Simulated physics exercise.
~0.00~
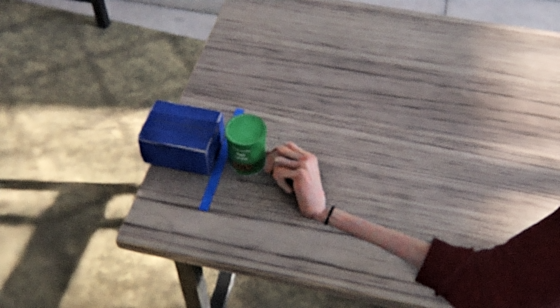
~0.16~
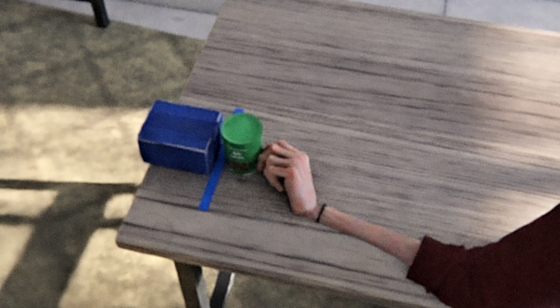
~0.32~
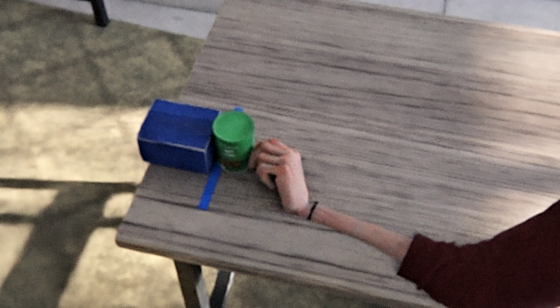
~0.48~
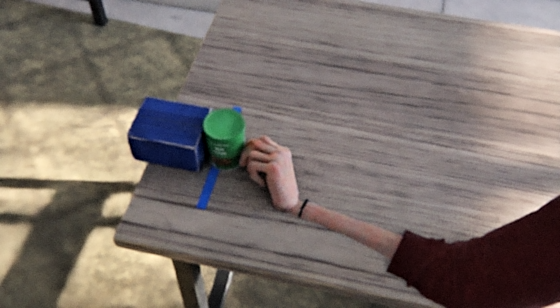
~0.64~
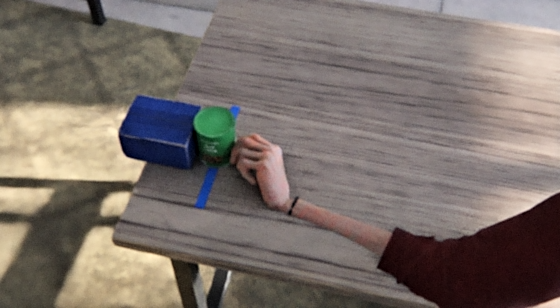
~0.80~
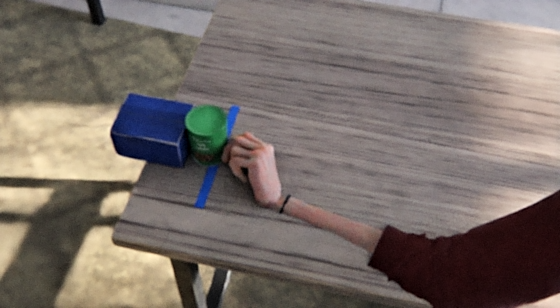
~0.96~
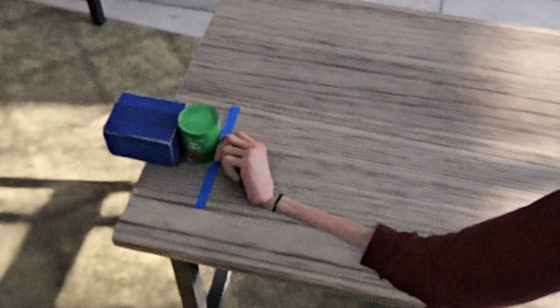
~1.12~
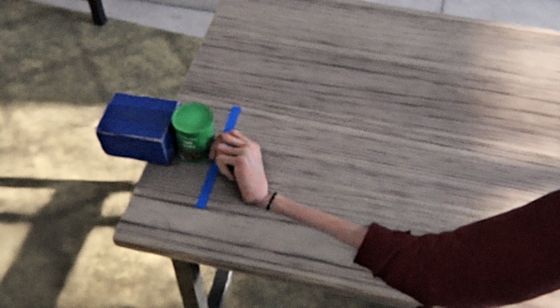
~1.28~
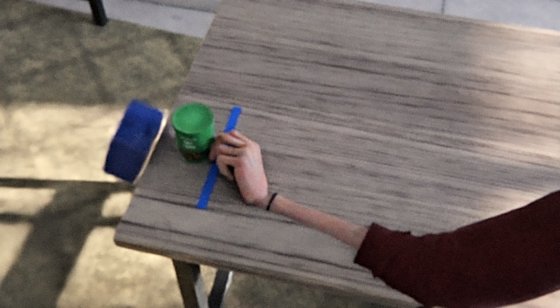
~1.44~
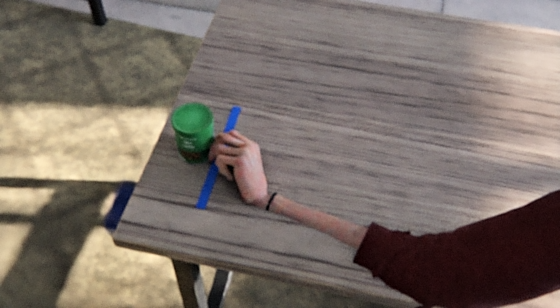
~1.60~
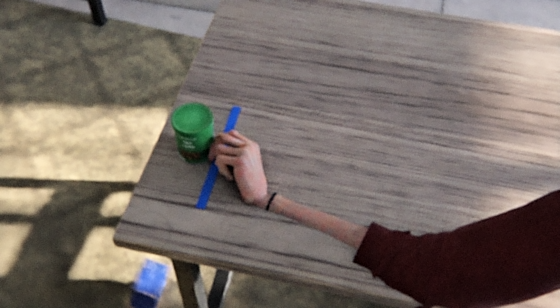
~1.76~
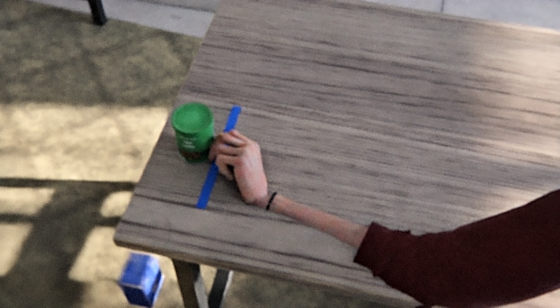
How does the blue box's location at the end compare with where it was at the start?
At the start the blue box sits on the left end of the table beside the green pot. By the end it lies on the floor below, near the table's leg.
